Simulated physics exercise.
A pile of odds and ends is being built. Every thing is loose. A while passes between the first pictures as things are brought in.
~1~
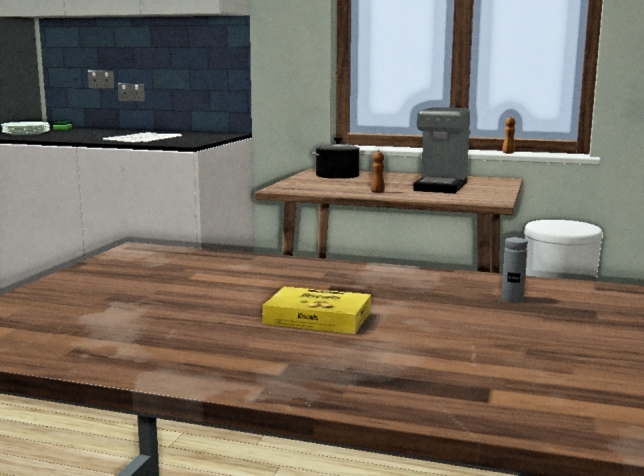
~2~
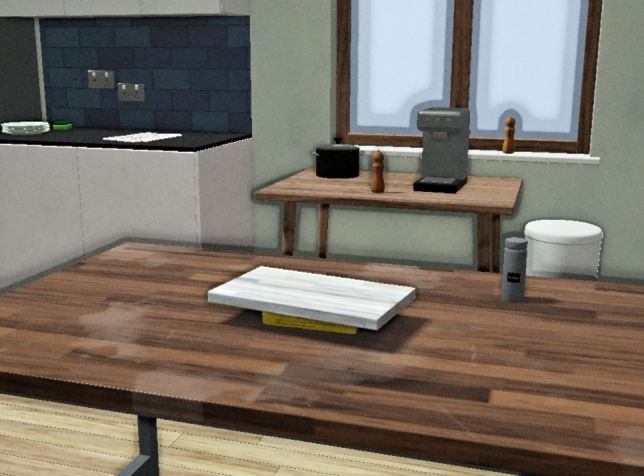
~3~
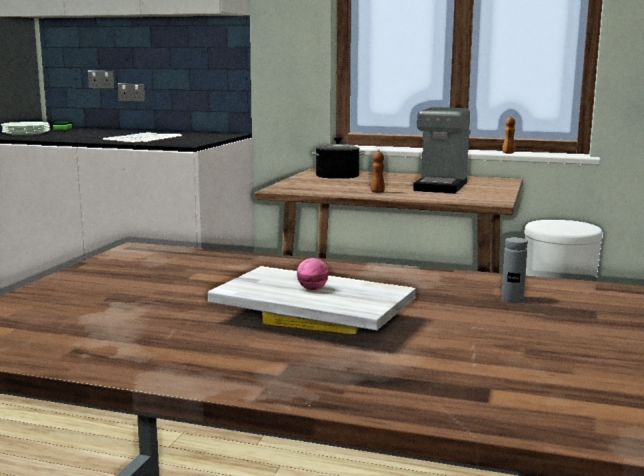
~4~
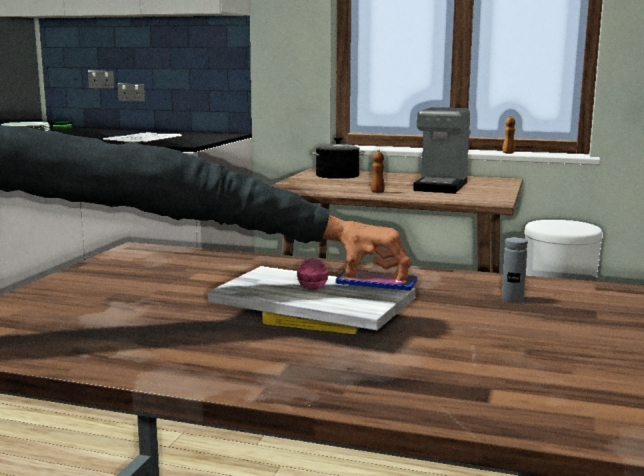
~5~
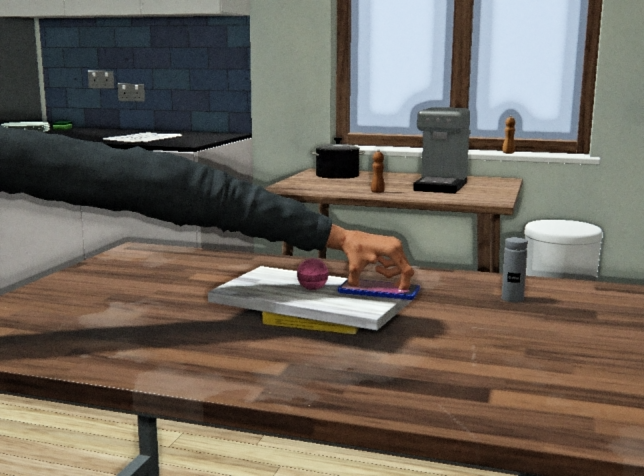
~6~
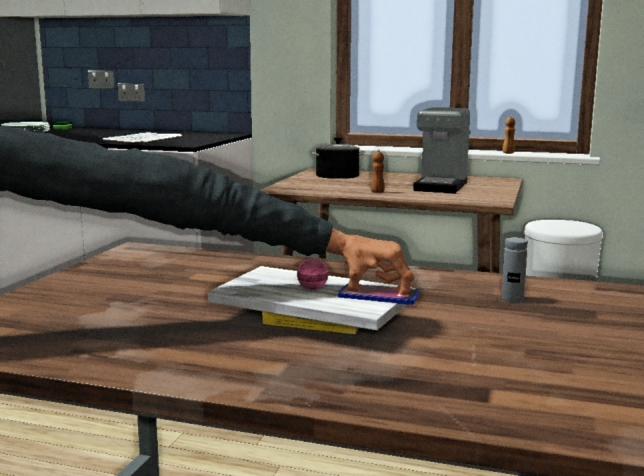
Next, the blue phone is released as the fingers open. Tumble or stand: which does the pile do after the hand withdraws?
Short answer: It's safe.
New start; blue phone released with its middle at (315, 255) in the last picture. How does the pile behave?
What happens next is that it tips over.
Then, 0.40 s past the last view, nothing moves.
Then, 1.00 s past the last view, blue phone resting near (379, 294).
Finally, all 5 still in place. Final places as the last picture's camera would see them, blue phone near (379, 294). The pile holds.
